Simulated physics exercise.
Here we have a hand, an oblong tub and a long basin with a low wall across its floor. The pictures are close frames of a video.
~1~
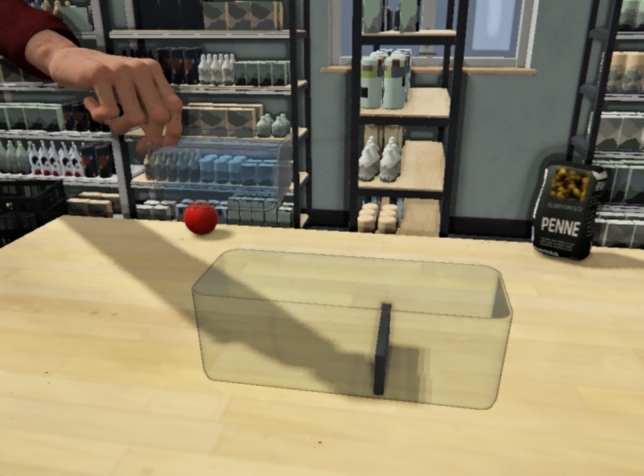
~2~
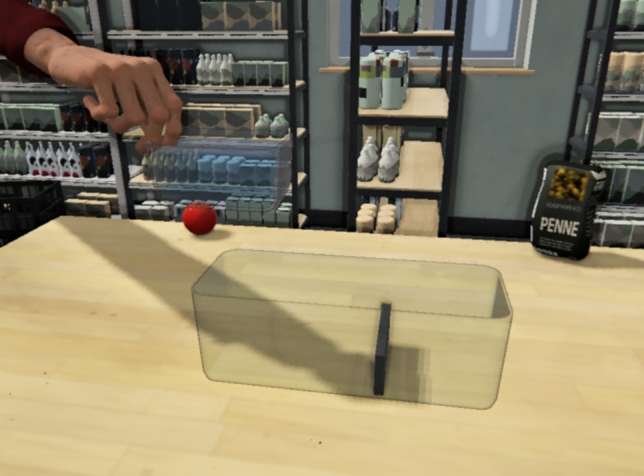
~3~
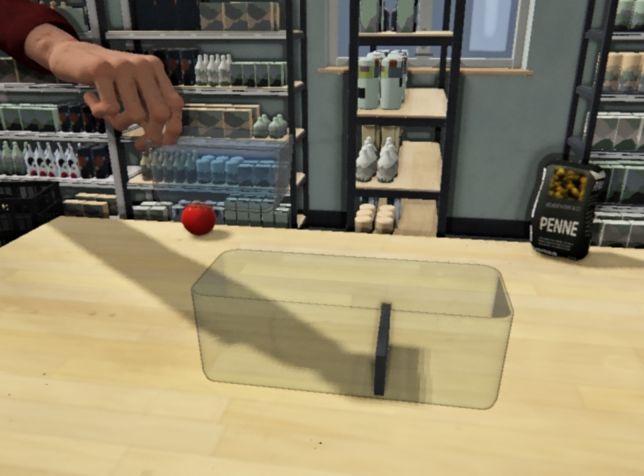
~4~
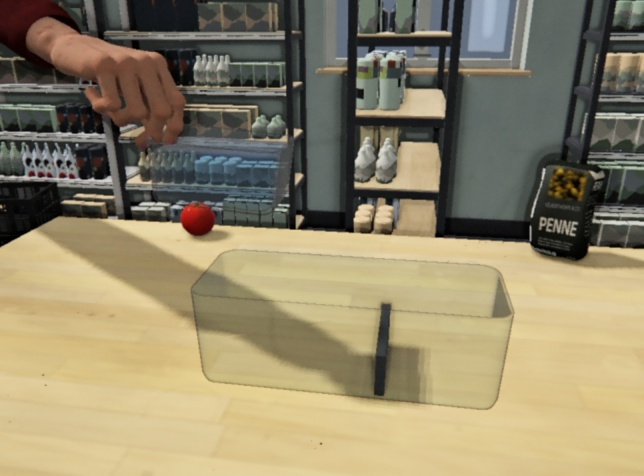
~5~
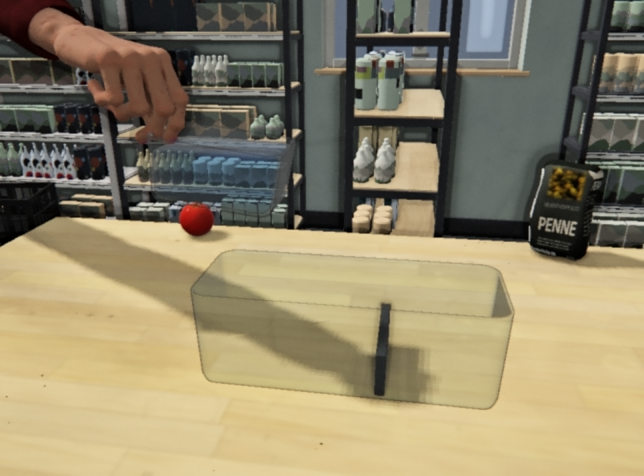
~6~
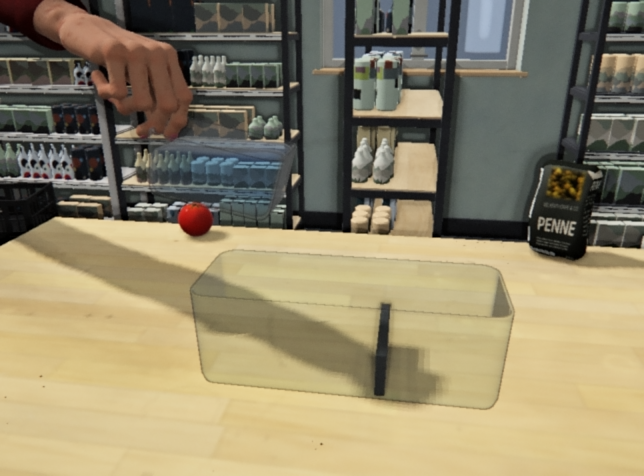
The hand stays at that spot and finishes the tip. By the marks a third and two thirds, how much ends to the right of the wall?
It comes to not even a third.
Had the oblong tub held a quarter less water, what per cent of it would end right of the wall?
Roughly 0 in a hundred.
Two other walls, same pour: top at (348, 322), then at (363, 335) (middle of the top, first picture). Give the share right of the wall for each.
About 50 and 30 per cent.
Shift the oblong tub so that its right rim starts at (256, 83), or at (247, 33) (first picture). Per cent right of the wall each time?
About 5 and 5 per cent.
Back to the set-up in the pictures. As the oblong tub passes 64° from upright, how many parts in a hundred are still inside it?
Near 45 %.
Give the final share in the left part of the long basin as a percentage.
Some 95 per cent.
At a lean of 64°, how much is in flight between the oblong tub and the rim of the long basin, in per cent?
Some 35 per cent.
A moment on, the oblong tub is tipped part way and 46 per cent is still to pour, 19 is left of the wall and 0 right of it.
Next, the oblong tub is tipped on its side and 9 per cent is still to pour, 80 is left of the wall and 1 right of it.
Then the oblong tub is tipped right over and 1 per cent is still to pour, 93 is left of the wall and 1 right of it.
Later the oblong tub is tipped right over and 0 per cent is still to pour, 94 is left of the wall and 2 right of it.
At rest 94 per cent lies left of the wall, 2 right of it and 5 outside.
